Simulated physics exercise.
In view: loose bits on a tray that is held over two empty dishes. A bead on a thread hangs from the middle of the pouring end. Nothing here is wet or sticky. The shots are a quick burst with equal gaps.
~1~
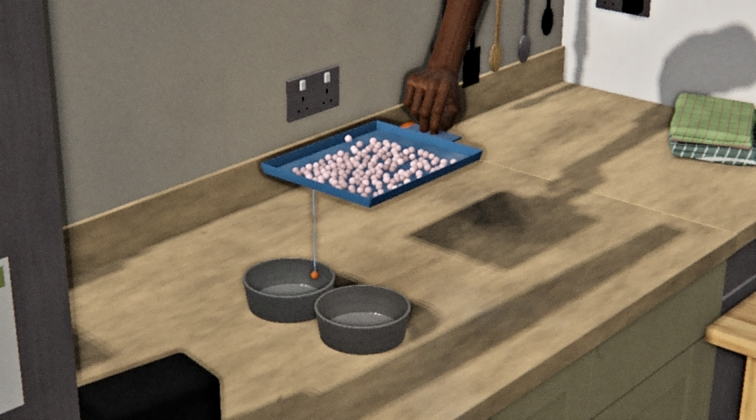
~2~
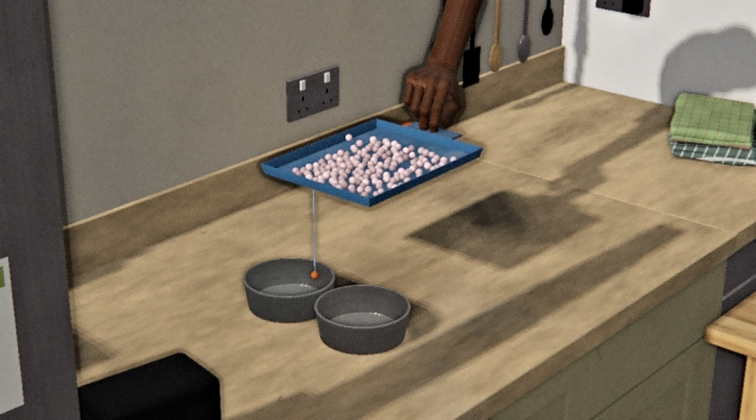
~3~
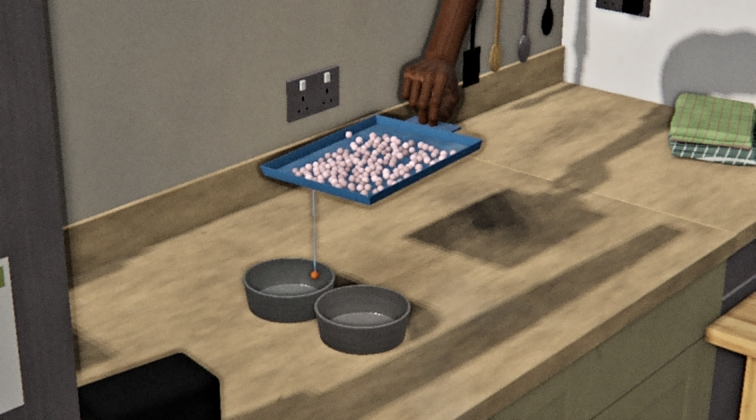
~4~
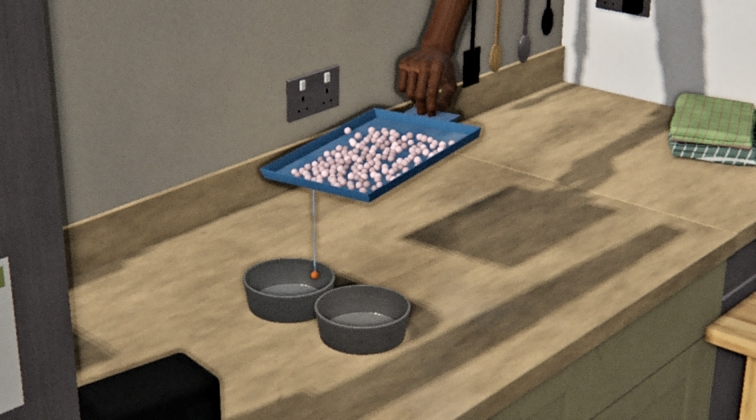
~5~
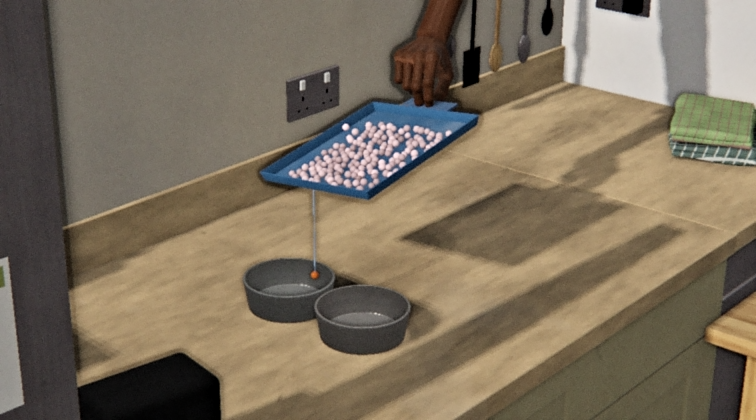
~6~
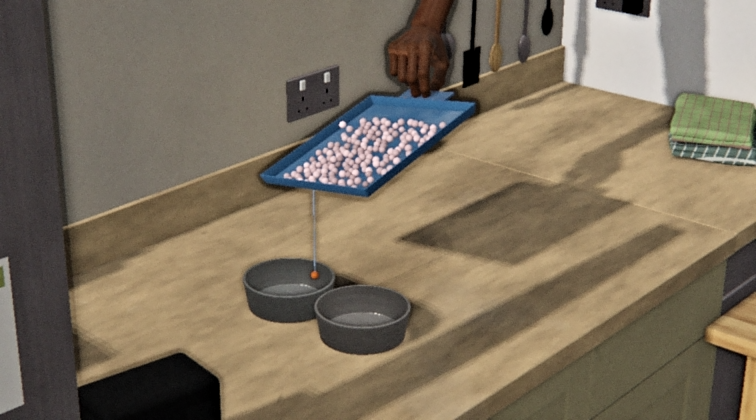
The clip opens with a hand holding a blue tray of pale pink pearls, nearly level, above two empty dark dishes on a kitchen counter. The hand gradually raises the tray's far end, the tilt steepening toward the left corner, and the pearls shift slightly down while the threaded orange bead hangs still.
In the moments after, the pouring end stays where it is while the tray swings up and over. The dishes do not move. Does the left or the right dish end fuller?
The left-hand one ends fuller.
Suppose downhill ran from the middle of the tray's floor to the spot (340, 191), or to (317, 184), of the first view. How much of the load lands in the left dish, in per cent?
In turn 10 and 60 in a hundred.
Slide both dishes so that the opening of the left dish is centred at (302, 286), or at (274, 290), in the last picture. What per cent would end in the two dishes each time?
First some 20, then 30 per cent.
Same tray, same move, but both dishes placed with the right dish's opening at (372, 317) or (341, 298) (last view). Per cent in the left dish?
The first gives 20 %, the second 100 %.
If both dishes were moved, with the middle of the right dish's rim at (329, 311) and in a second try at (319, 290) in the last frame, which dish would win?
In turn: The dish on the left; the left dish.
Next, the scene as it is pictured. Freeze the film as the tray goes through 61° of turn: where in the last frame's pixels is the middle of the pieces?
Near (284, 184).
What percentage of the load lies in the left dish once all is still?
About 70 per cent.
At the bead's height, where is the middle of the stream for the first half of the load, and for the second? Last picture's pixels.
First near (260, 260), later near (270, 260).
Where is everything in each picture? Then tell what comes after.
In the first picture, corners of the pouring end (265, 163) and (370, 198), level; middle of the load (371, 168), sugar pearls; left dish (258, 303); right dish (331, 334); bead on its thread (315, 275).
In the second picture, corners of the pouring end (265, 164) and (370, 197), level; middle of the load (371, 167).
In the third picture, corners of the pouring end (264, 166) and (369, 195), tipped barely, lowest at the left corner; middle of the load (371, 164).
In the fourth picture, corners of the pouring end (264, 168) and (368, 193), tipped a little, lowest at the left corner; middle of the load (370, 160).
In the fifth picture, corners of the pouring end (264, 171) and (367, 190), tipped a little, lowest at the left corner; middle of the load (367, 156).
In the sixth picture, corners of the pouring end (264, 174) and (365, 188), tipped clearly, lowest at the left corner; middle of the load (361, 154), almost all on the move; left dish (258, 303); right dish (331, 334).
Just after the last frame, tray tipped steeply; roughly two thirds on the tray; about a tenth in the left dish; about a tenth outside both; about a tenth in the air.
A moment on, tray tipped right over; just a few on the tray; roughly two thirds in the left dish; roughly a quarter outside both; just a few in the air.
Further on, tray tipped past a quarter turn; roughly two thirds in the left dish; roughly a third outside both.
When it is over, tray tipped past a quarter turn; not one in the right dish; roughly two thirds in the left dish; roughly a third outside both.
